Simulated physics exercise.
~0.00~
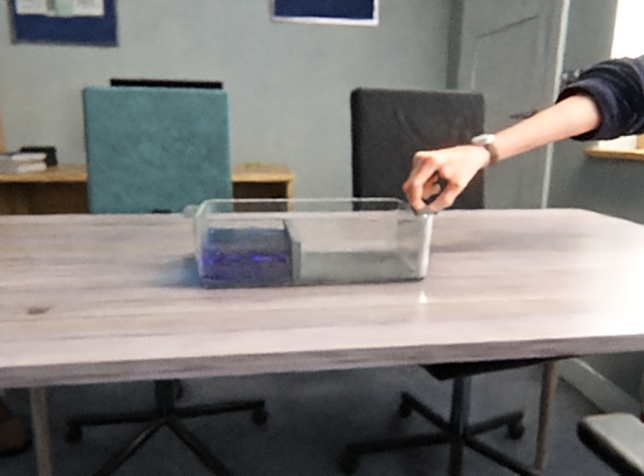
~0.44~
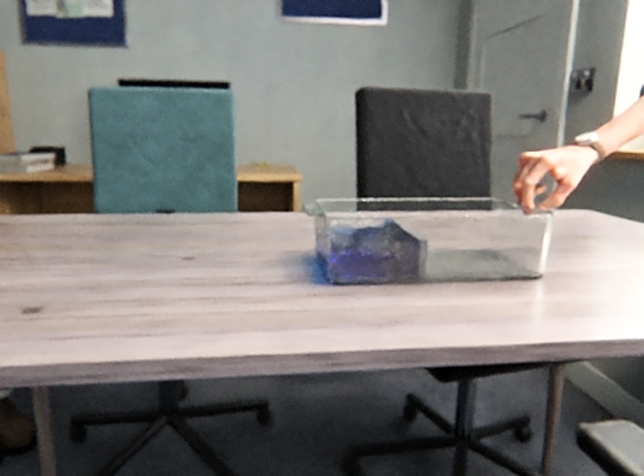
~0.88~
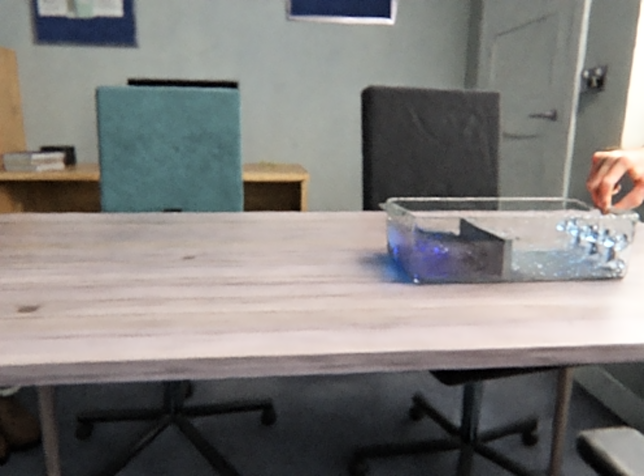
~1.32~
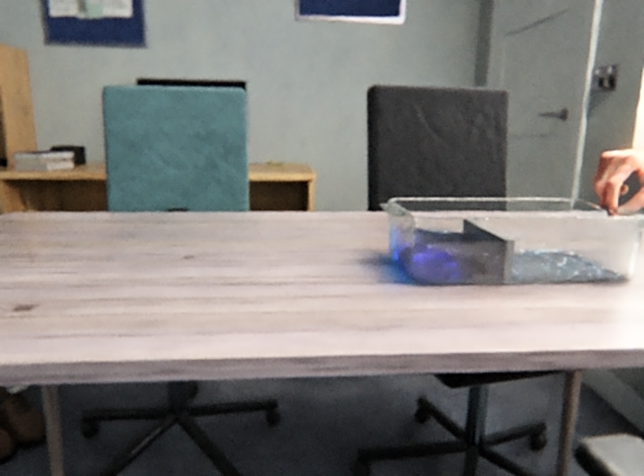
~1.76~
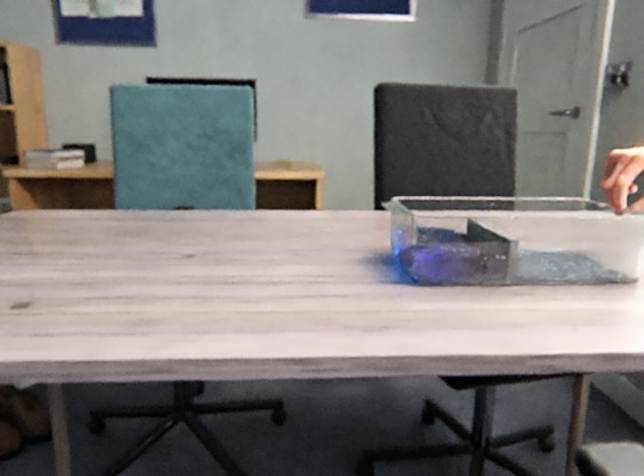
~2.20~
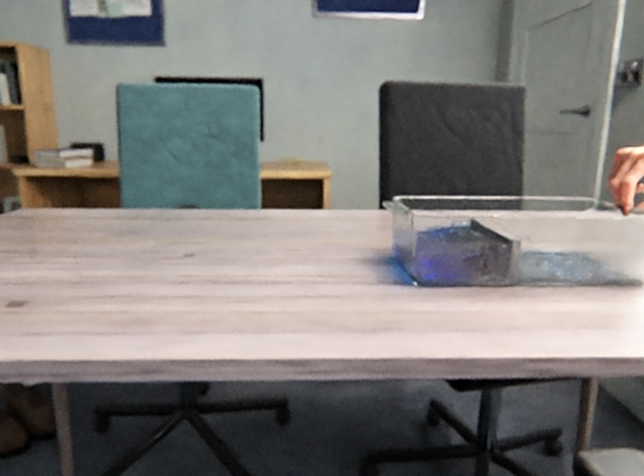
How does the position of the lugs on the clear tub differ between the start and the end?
The lugs start nearer the middle of the table and end up farther to the right, along with the rest of the tub.
Clear tub pulled right across a table by a hand, blue-tinted water splashing over its divider, some settling in the right part.
